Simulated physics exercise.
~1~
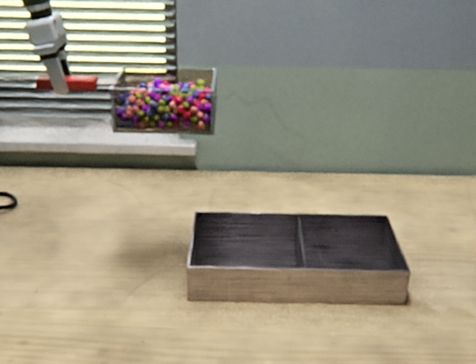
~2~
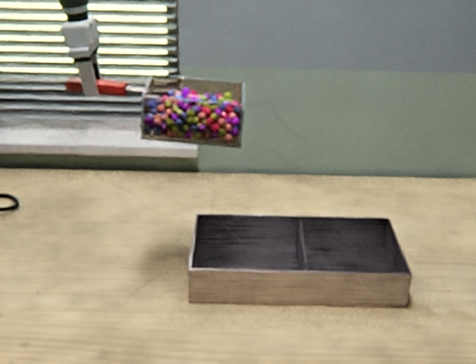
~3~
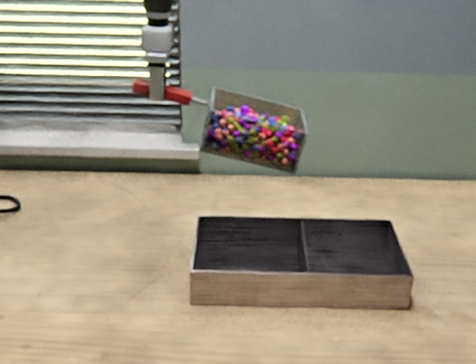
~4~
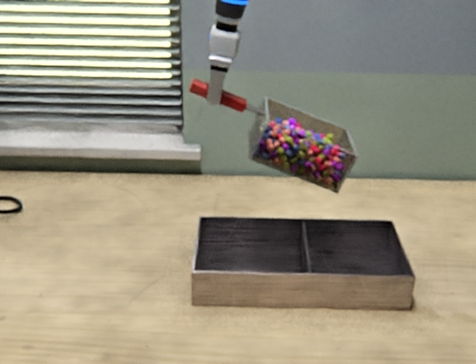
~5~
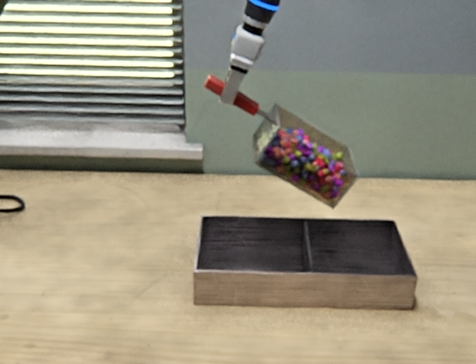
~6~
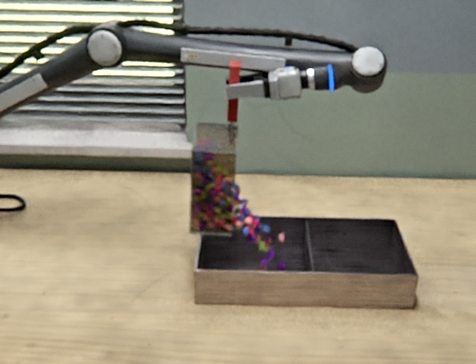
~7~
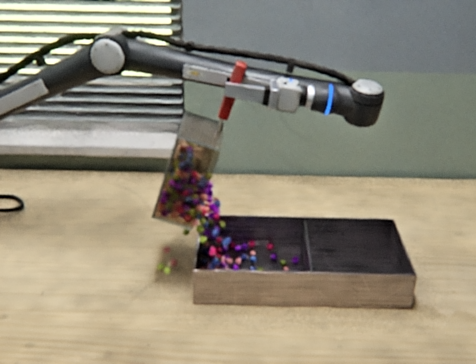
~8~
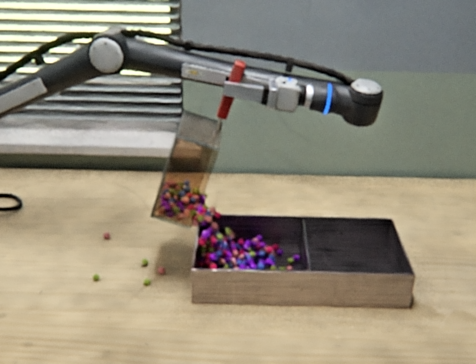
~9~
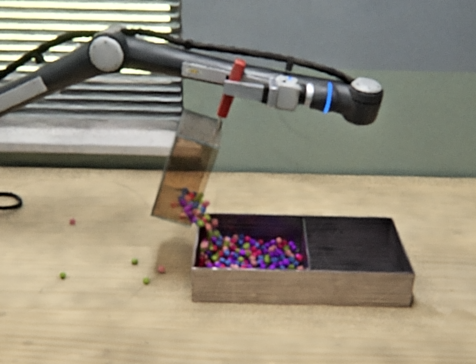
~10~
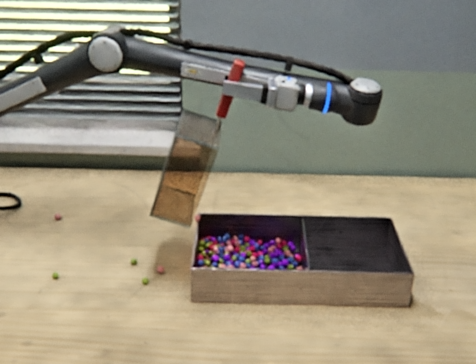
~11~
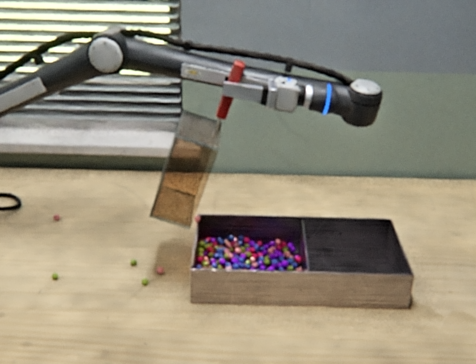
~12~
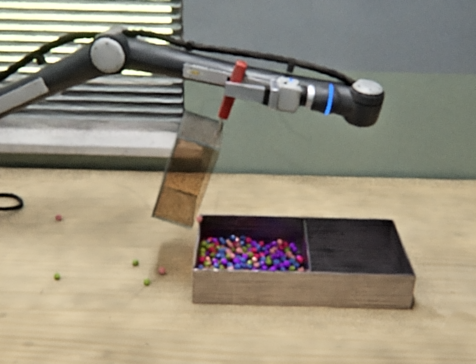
Colourful round sweets pouring from a clear box tipped by a robot arm, filling a divided crate's left part, a few scattering on the table.
